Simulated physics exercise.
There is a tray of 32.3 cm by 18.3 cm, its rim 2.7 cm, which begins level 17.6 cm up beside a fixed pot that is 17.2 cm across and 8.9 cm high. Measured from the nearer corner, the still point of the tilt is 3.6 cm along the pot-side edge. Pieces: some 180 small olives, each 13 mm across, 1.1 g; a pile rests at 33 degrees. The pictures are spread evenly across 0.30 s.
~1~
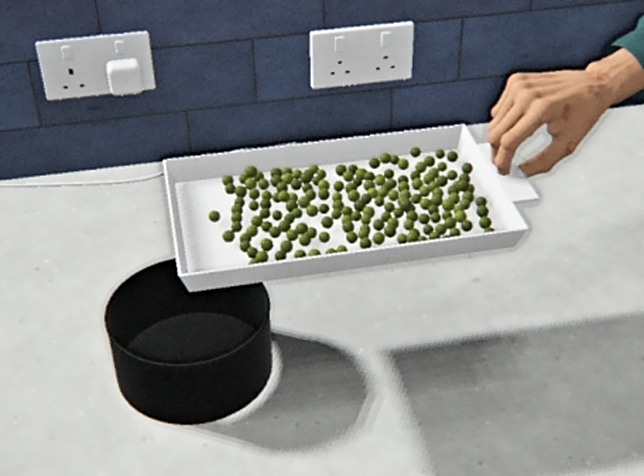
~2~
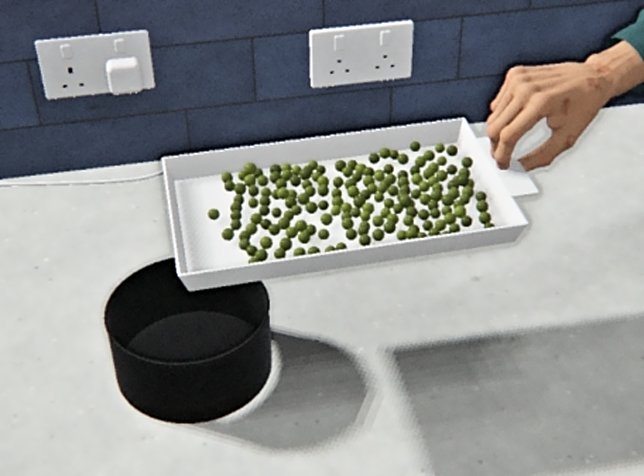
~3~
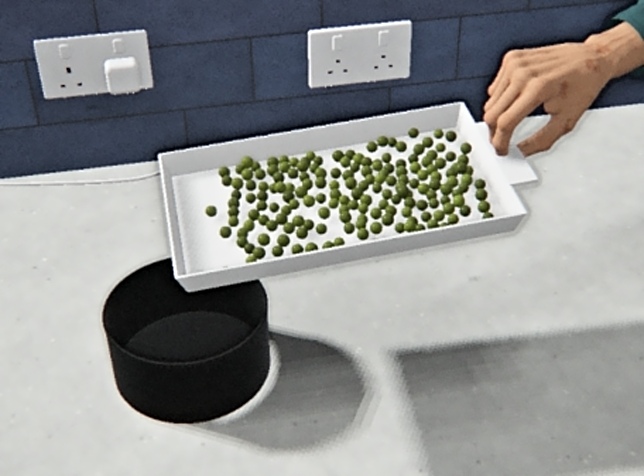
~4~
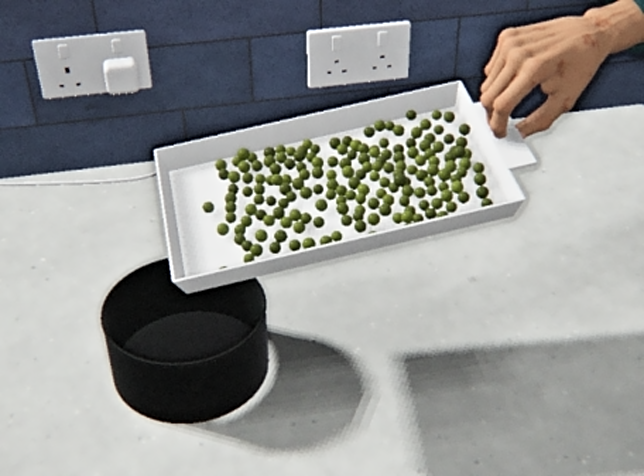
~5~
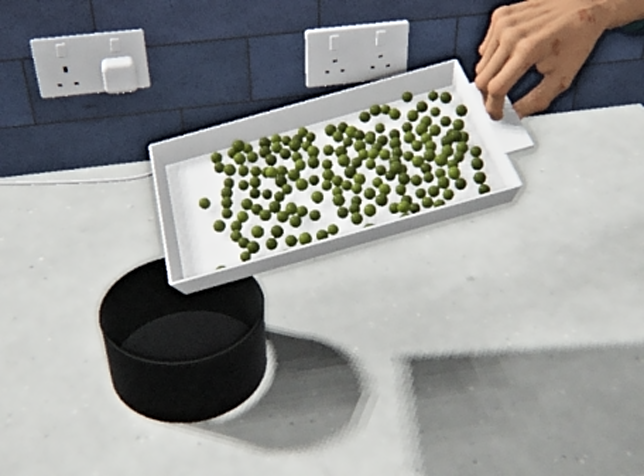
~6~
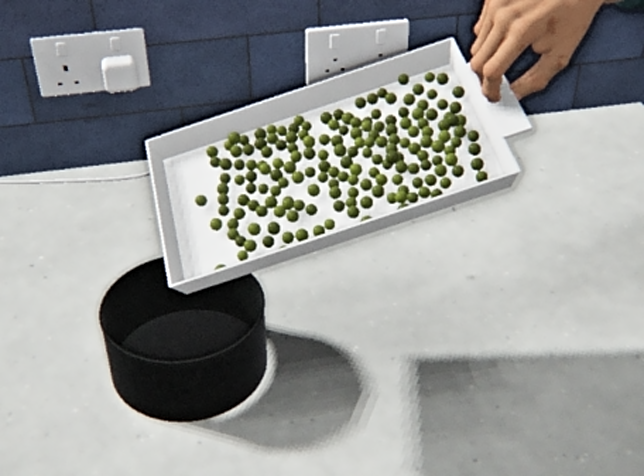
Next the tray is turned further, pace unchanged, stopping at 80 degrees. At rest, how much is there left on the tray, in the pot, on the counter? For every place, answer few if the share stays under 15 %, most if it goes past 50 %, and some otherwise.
Shares - tray: Few; pot: Few; counter: Most.
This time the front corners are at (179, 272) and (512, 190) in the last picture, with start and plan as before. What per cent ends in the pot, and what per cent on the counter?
In the pot: 10 per cent; on the counter: 85 per cent.
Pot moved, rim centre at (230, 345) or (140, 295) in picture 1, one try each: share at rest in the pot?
First try around 40 %, second around 0 %.
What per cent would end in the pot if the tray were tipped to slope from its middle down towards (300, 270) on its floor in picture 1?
My best guess is some 0 per cent.
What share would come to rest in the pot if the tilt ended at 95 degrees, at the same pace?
Estimate: Roughly 5 percent.
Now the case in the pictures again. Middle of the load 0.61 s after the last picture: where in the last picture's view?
(221, 209), roughly.
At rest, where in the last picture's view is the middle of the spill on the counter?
At rest, its centre lies at about (121, 467).
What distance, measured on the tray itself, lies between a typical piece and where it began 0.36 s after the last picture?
It has moved some 8 cm from its start.
Then, 0.36 s after the last picture, tilt 48 degrees; the tray holds 100 %, the pot 0 %.
Then, 0.61 s after the last picture, tilt 68 degrees; the tray holds 100 %, the pot 0 %.
Then, 0.97 s after the last picture, tilt 80 degrees; the tray holds 85 %, the pot 0 %.
In the end, tray 5 %, pot 5 %, counter 90 %.
